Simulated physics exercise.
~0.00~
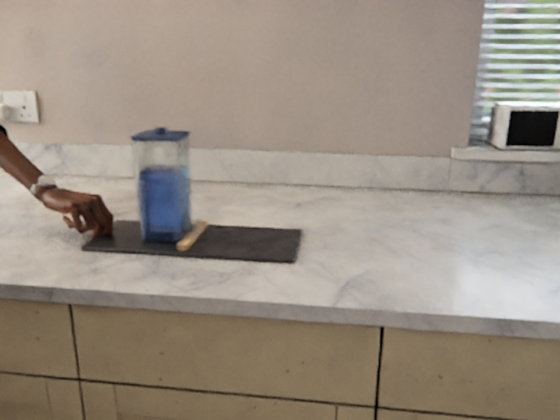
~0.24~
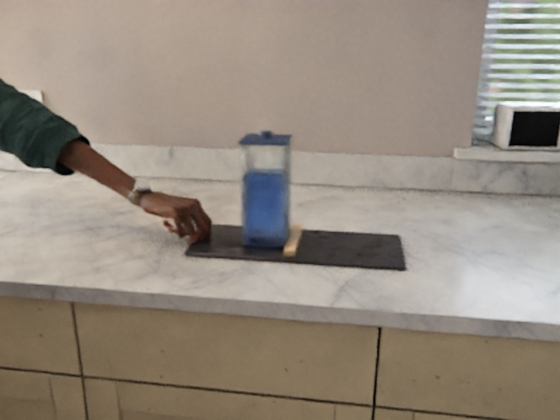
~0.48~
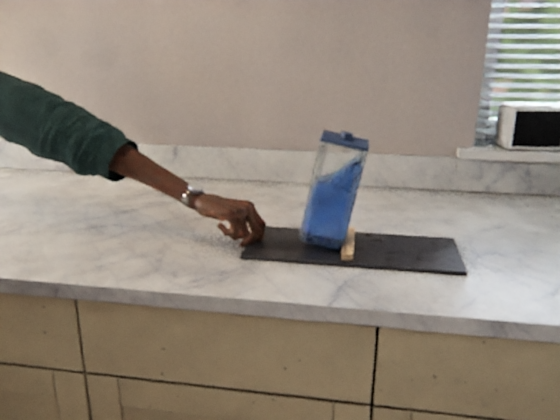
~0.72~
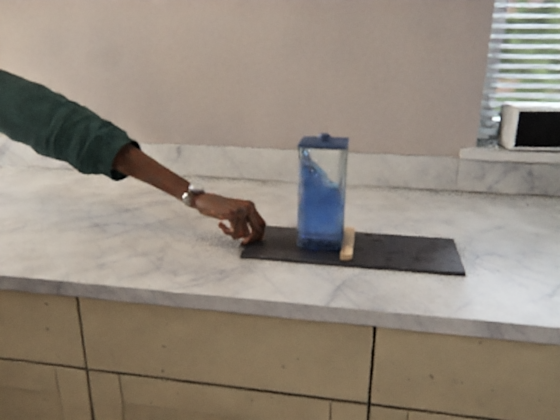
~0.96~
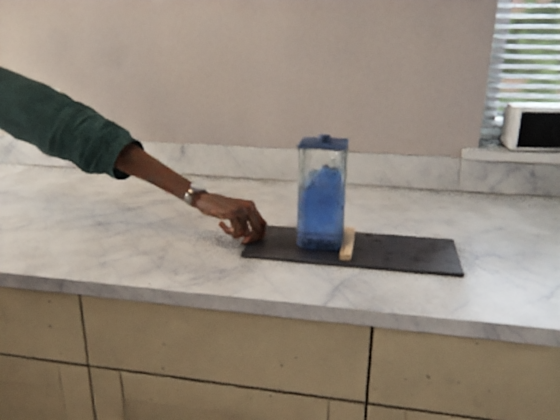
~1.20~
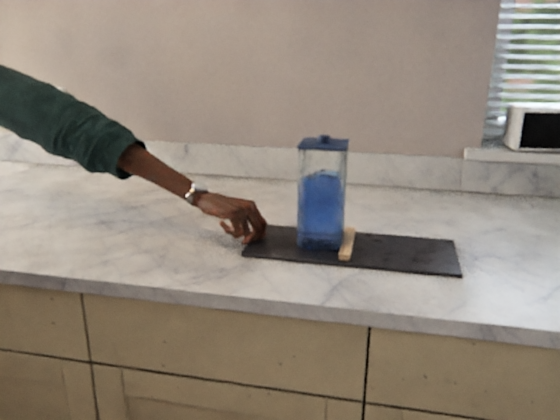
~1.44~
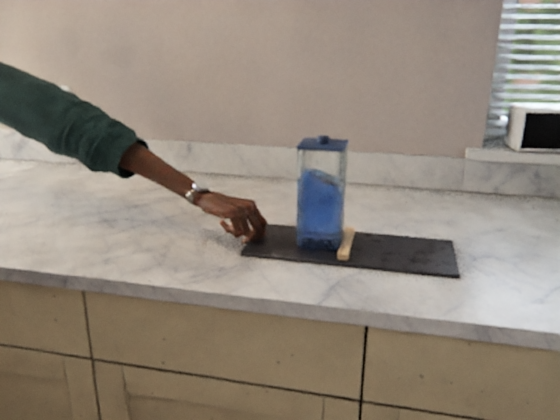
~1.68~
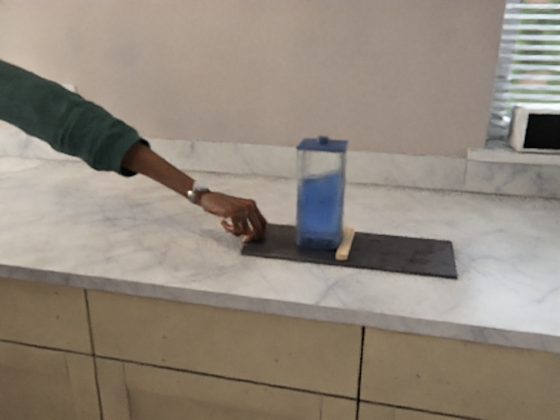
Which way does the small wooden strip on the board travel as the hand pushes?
The wooden strip travels to the right, carried along with the board and the bottle.
On a pale marbled kitchen counter, a clear square bottle of blue water with a blue cap stands on a dark board, beside a small wooden strip. A hand at the board's left end pushes it to the right, carrying the bottle and strip along. The board then stops, and the bottle tips to the right over the strip while the water slopes up inside it. The bottle drops back onto its base, and the water sloshes about before growing calmer. At the end it stands upright, with the hand still at the board's edge.
